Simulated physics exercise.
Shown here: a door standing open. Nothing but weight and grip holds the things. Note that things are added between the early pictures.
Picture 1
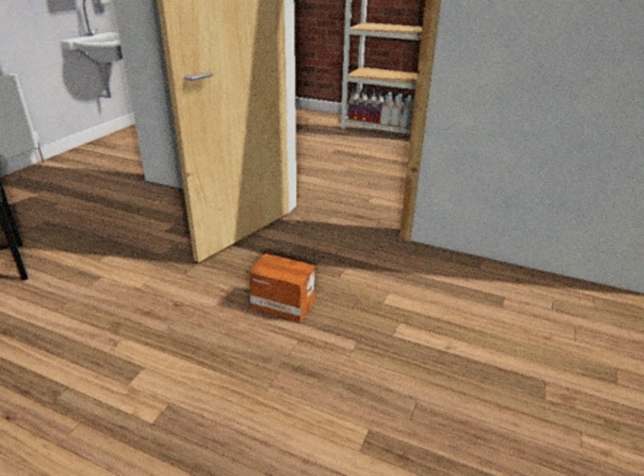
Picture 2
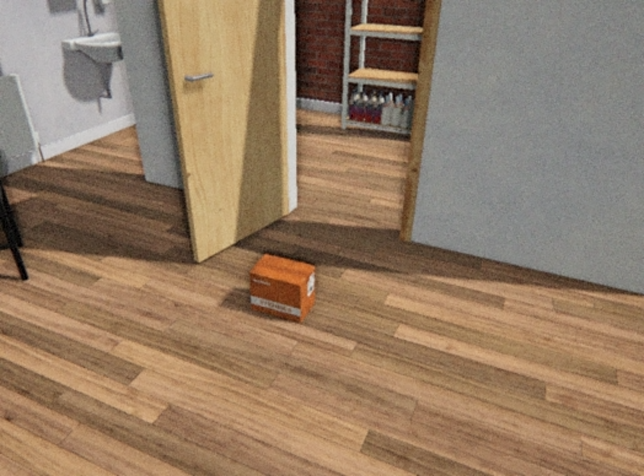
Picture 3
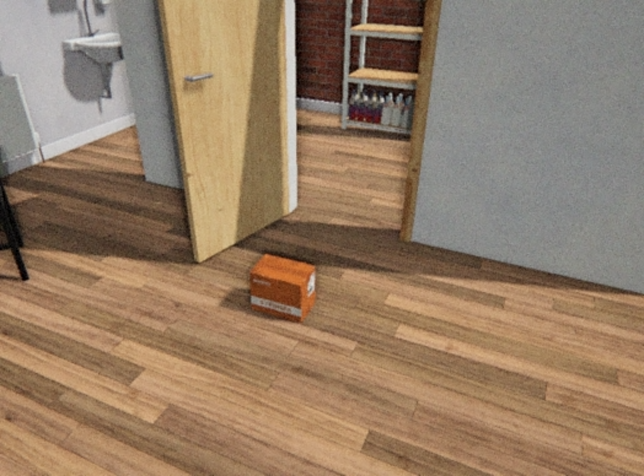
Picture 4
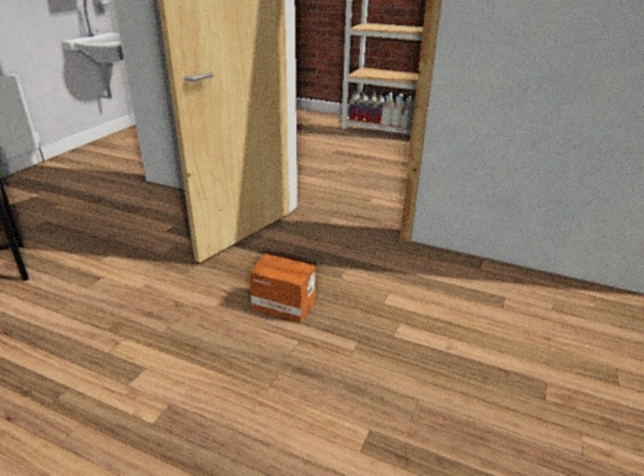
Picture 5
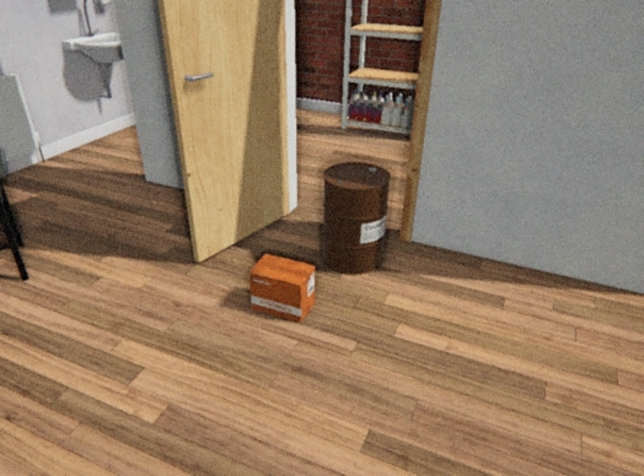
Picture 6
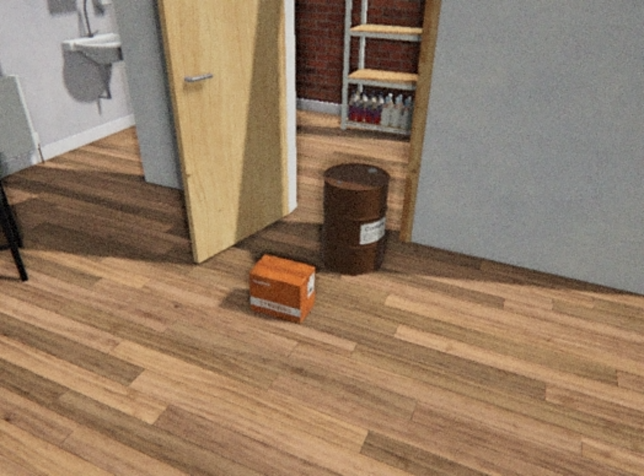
A room with wood-plank flooring and pale grey walls is seen from a raised, fixed viewpoint, facing a doorway. A light wooden door stands wide open left of centre, with an orange parcel on the floor before it, a sink at upper left, and shelves of bottles beyond. Nothing moves at first, then a brown drum abruptly appears at the doorway, right of the parcel, and stays still.
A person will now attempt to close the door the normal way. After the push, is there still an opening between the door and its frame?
Yep, watching it, the door gets hung up on the way.
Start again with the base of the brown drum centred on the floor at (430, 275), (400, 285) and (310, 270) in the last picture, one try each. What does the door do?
In the first case it closes; in the second case it shuts; in the third case it stops short.
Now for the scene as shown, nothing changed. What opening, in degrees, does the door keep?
Near 45° open.
Then, 0.50 s past the last view, open by 96°.
Then, 1.00 s past the last view, open by 77°.
Then, 1.30 s past the last view, open by 65°.
Then, 1.70 s past the last view, open by 49°.
Finally, open by 45°; both still in place. Final places as the last picture's camera would see them, brown drum near (355, 219).
